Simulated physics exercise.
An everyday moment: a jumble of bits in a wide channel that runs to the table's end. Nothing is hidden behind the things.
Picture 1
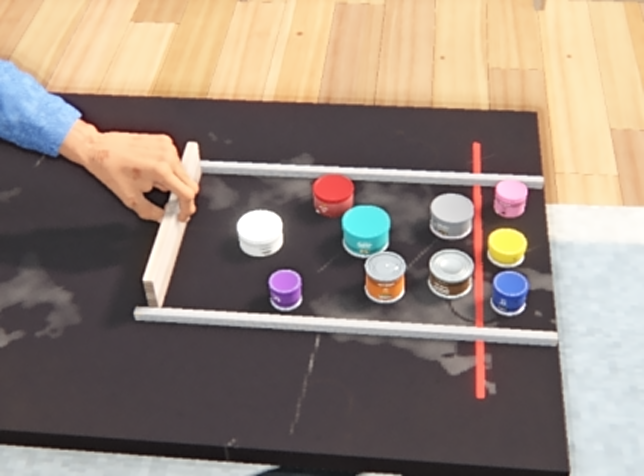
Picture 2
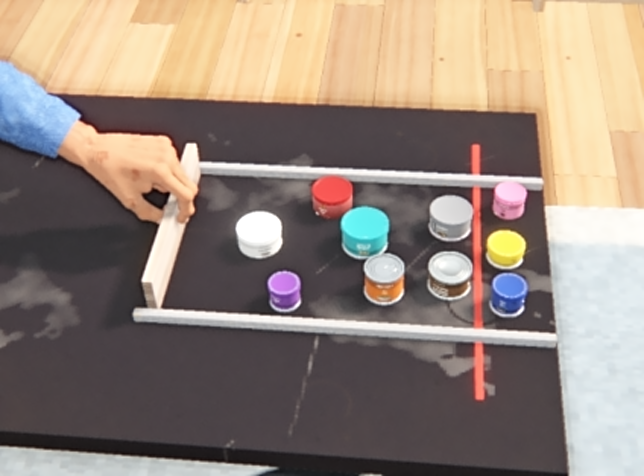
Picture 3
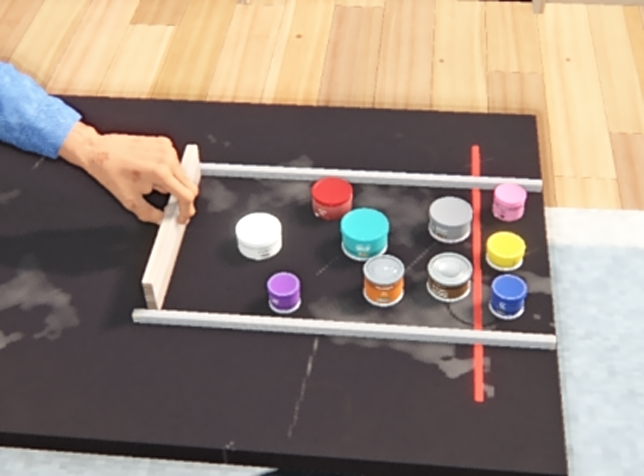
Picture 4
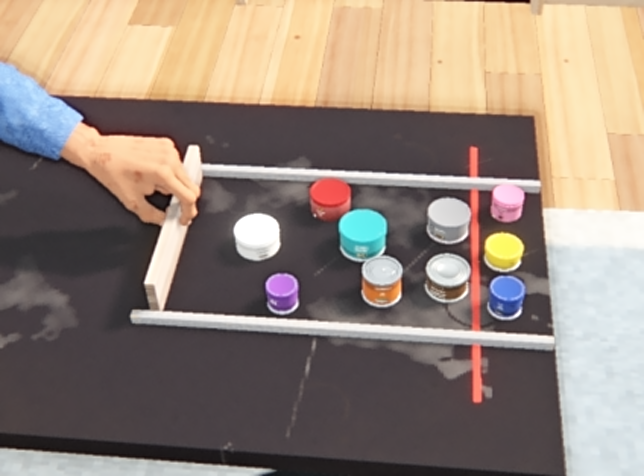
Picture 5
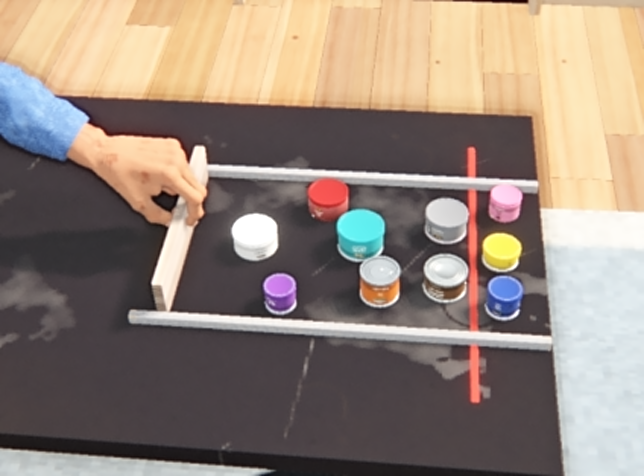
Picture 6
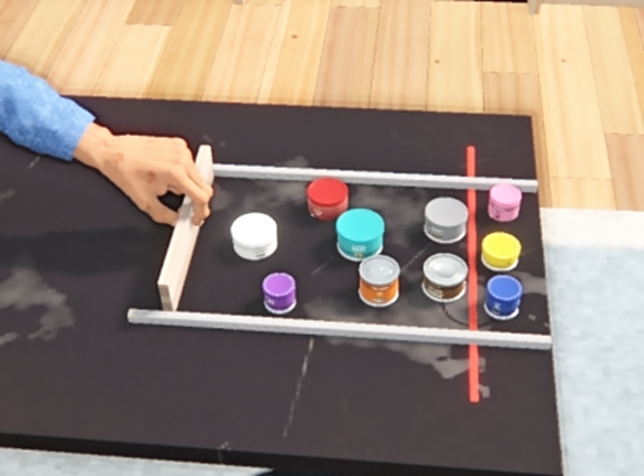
A wooden board, gripped by a hand in a blue sleeve, stays almost still at the left of a channel on a dark table, then slides slightly right toward the scattered tubs and tins. The colourful containers keep their places, with pink, yellow and blue ones beyond the red tape.
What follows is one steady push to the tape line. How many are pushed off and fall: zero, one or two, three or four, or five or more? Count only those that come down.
In the end the number that fall off is one or two.
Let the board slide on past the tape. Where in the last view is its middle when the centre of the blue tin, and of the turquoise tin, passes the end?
For the blue tin at (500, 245), for the turquoise tin at (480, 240).
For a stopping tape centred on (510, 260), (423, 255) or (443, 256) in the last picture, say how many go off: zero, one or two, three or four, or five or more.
Taking them in turn, more than four; not one; one to two.
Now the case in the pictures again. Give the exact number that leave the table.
In all, 2 of them.
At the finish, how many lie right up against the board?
4 of them.
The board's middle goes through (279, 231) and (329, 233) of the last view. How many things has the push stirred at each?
2 and 4.
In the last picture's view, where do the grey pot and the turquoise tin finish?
First (533, 212), then (536, 241).
Early on, none off yet; pink tub at rest near (504, 203); blue tin at rest near (503, 298); yellow tin at rest near (500, 252).
A while later, none off yet; pink tub moving near (512, 202); blue tin at rest near (504, 298); yellow tin travelled about its own width near (528, 254).
Finally, the number that fall off is one or two; lost, yellow tin and pink tub.
